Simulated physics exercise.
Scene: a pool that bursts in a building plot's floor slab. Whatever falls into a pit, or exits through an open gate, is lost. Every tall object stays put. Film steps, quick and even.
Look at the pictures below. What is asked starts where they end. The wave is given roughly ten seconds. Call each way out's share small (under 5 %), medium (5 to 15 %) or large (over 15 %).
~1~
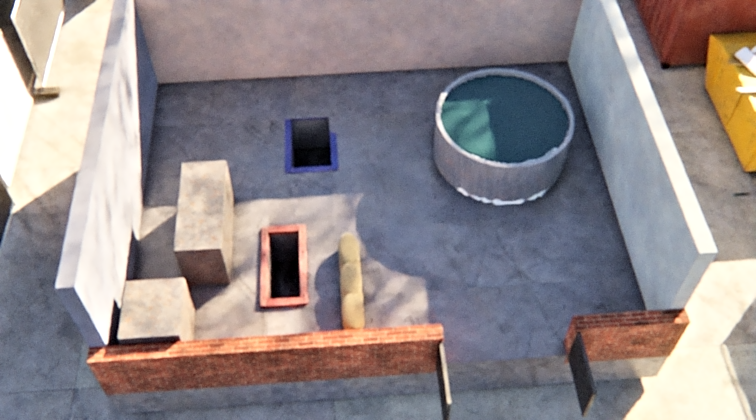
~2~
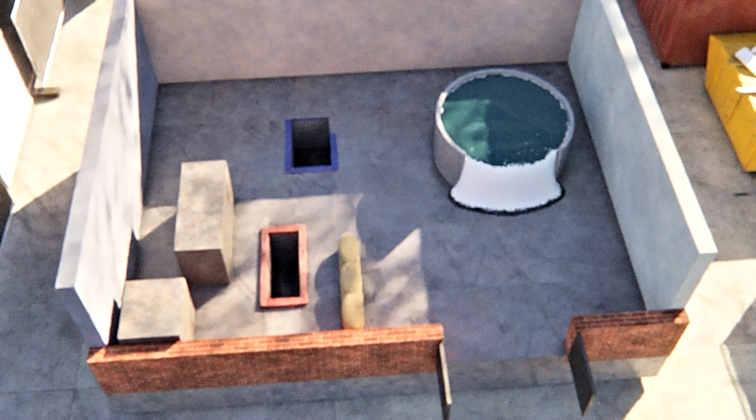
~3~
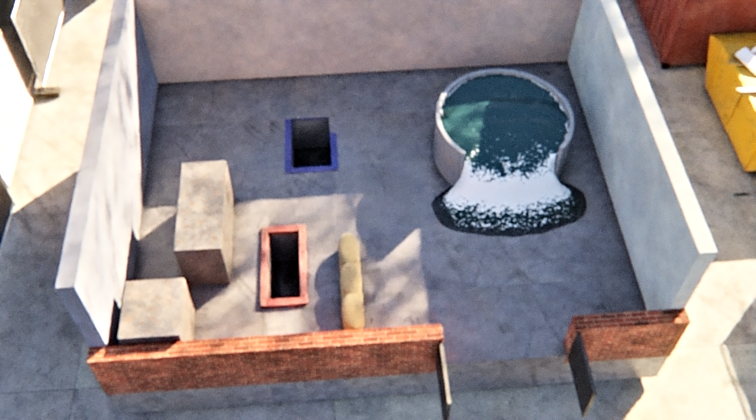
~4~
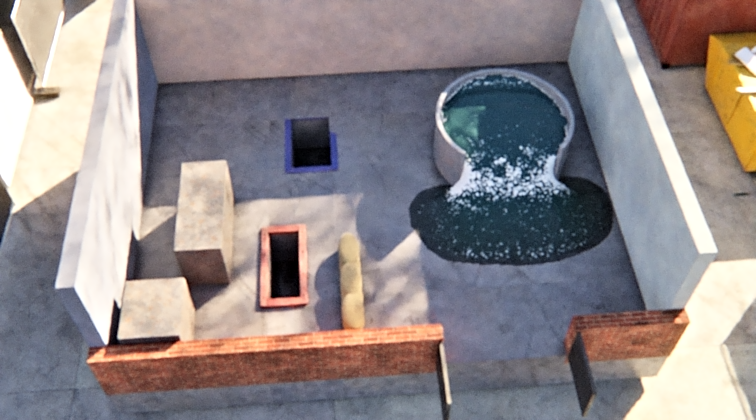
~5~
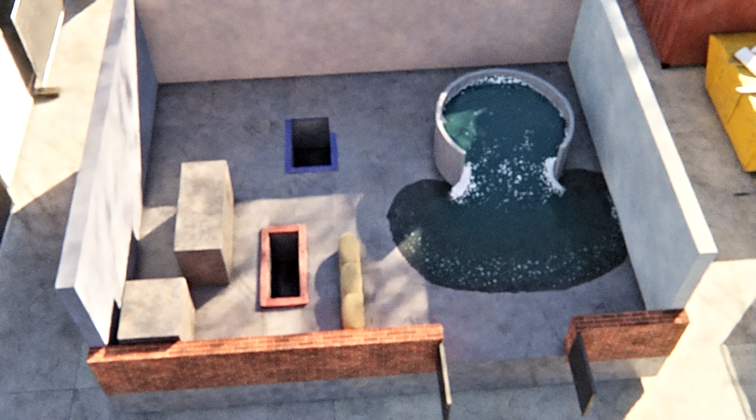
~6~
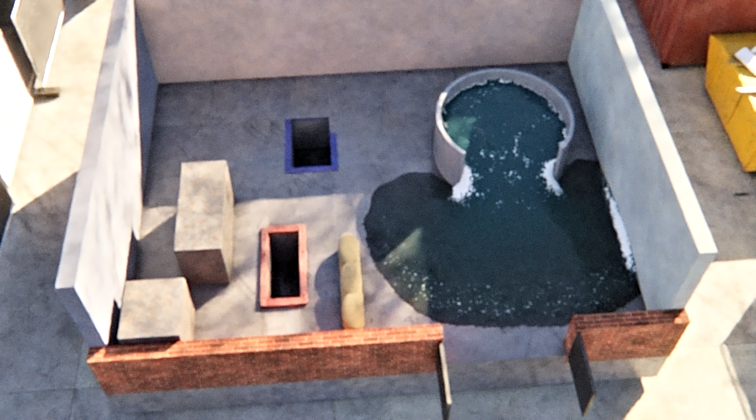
Small, medium or large: The gate gets a large share; the blue pit gets a small share; the red pit gets a small share.
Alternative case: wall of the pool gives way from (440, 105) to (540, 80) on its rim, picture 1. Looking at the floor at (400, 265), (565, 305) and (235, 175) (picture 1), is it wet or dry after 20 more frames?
The first would be still unwetted, the second drenched and the third still unwetted.
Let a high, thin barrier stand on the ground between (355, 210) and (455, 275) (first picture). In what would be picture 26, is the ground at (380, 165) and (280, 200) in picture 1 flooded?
Going by the list, I'd say reached by the flood, then kept clear of the flood.
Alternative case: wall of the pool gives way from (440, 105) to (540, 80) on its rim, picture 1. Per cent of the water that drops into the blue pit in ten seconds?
Share to the blue pit: 25 in a hundred.
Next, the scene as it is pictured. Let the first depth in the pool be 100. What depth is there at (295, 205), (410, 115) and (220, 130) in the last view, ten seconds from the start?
I'd say around 2 per cent, then 4 per cent, then 2 per cent.
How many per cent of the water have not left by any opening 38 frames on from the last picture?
I'd say around 58 per cent.
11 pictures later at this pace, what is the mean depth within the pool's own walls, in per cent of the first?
Close to 32 %.
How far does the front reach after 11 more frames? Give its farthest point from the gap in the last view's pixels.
Somewhere near (184, 367).
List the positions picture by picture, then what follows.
The pool at (504, 119) is whole and still, in the first frame.
Water pours out at (512, 186) and has run to (452, 194), in the second frame.
Water pours out at (511, 189) and has run to (581, 205), in the third frame.
The front is at (418, 224), out from the gap at (511, 191), in the fourth frame.
The front is at (402, 246), out from the gap at (511, 192), in the fifth frame.
Water pours out at (511, 193) and has run to (429, 311), in the sixth frame.
A moment on, water covers 30 % of the floor; the gate 5 %, the blue pit 0 %, the red pit 0 %.
Next, water covers 35 % of the floor; the gate 15 %, the blue pit 0 %, the red pit 0 %.
Then, water covers 40 % of the floor; the gate 29 %, the blue pit 0 %, the red pit 0 %.
Later, water covers 60 % of the floor; the gate 41 %, the blue pit 0 %, the red pit 0 %.
In the end, water covers 90 % of the floor; the gate 51 %, the blue pit 2 %, the red pit 1 %.
